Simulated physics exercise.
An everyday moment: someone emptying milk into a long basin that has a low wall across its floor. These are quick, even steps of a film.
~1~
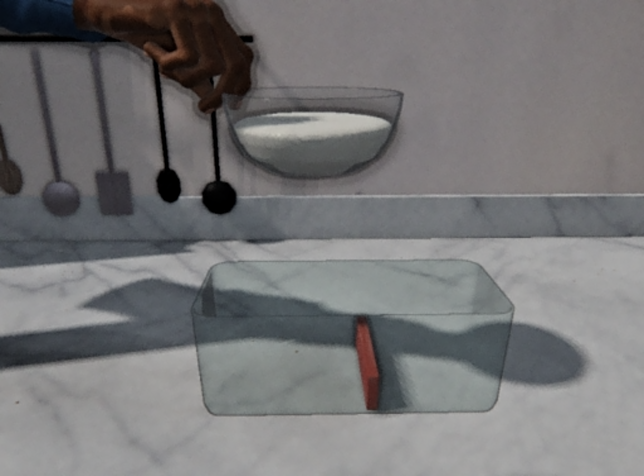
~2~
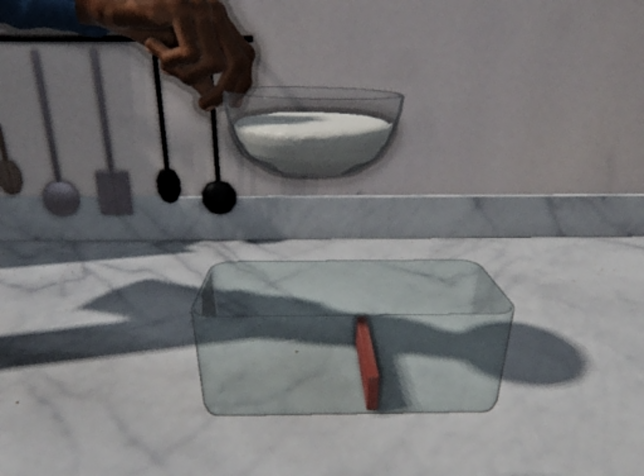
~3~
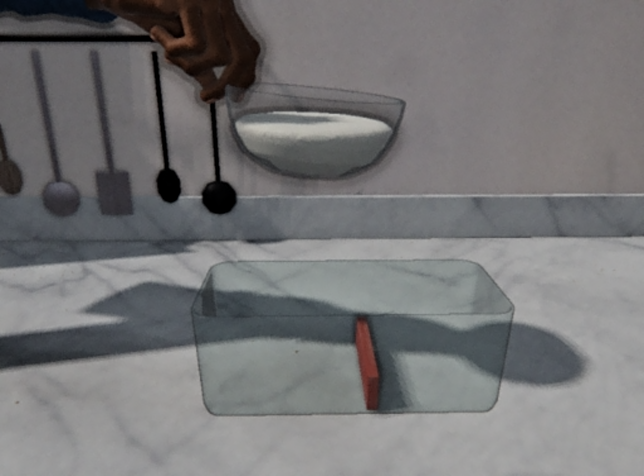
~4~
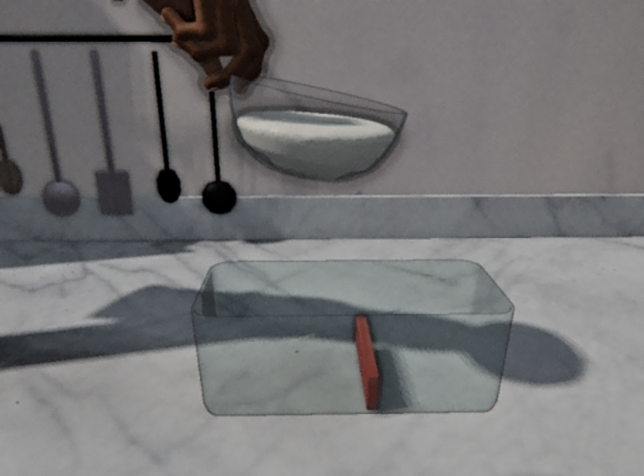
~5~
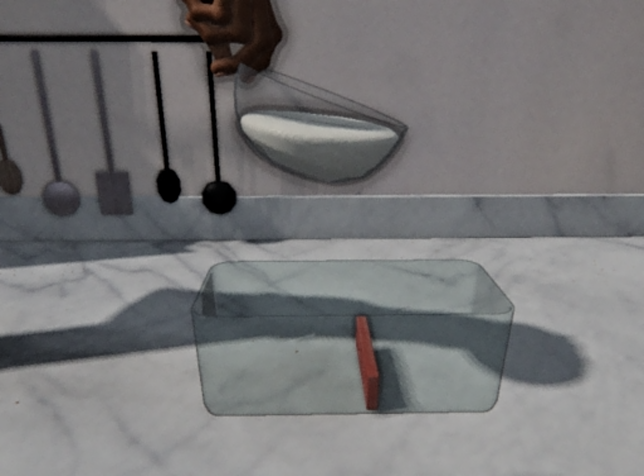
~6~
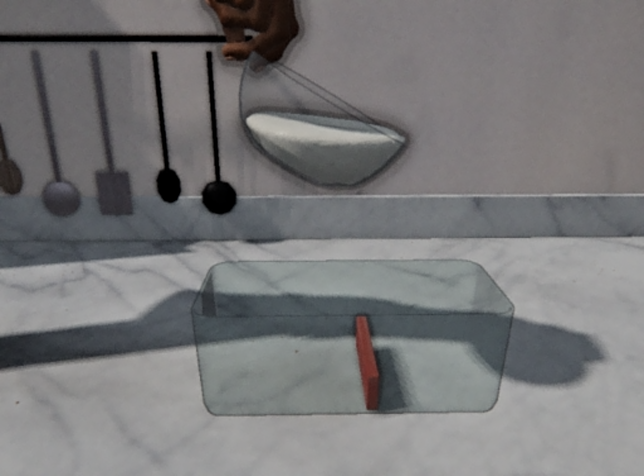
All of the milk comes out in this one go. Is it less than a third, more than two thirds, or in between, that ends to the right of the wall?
It comes to over two thirds.
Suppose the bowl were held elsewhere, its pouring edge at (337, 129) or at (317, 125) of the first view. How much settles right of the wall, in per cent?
About 50 and 35 per cent.
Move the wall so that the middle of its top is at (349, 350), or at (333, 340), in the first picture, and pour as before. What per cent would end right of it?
About 80 and 85 per cent.
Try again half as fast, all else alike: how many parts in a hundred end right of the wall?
About 95 per cent.
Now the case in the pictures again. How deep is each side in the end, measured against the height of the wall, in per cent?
Left: 10 %. Right: 70 %.
A moment on, the bowl is tipped on its side and 21 per cent is still to pour, 0 is left of the wall and 24 right of it.
Next, the bowl is tipped on its side and 3 per cent is still to pour, 6 is left of the wall and 70 right of it.
Then the bowl is tipped on its side and 0 per cent is still to pour, 12 is left of the wall and 83 right of it.
Later the bowl is tipped on its side and 0 per cent is still to pour, 16 is left of the wall and 79 right of it.
Finally, 16 per cent lies left of the wall, 79 right of it and 4 outside.
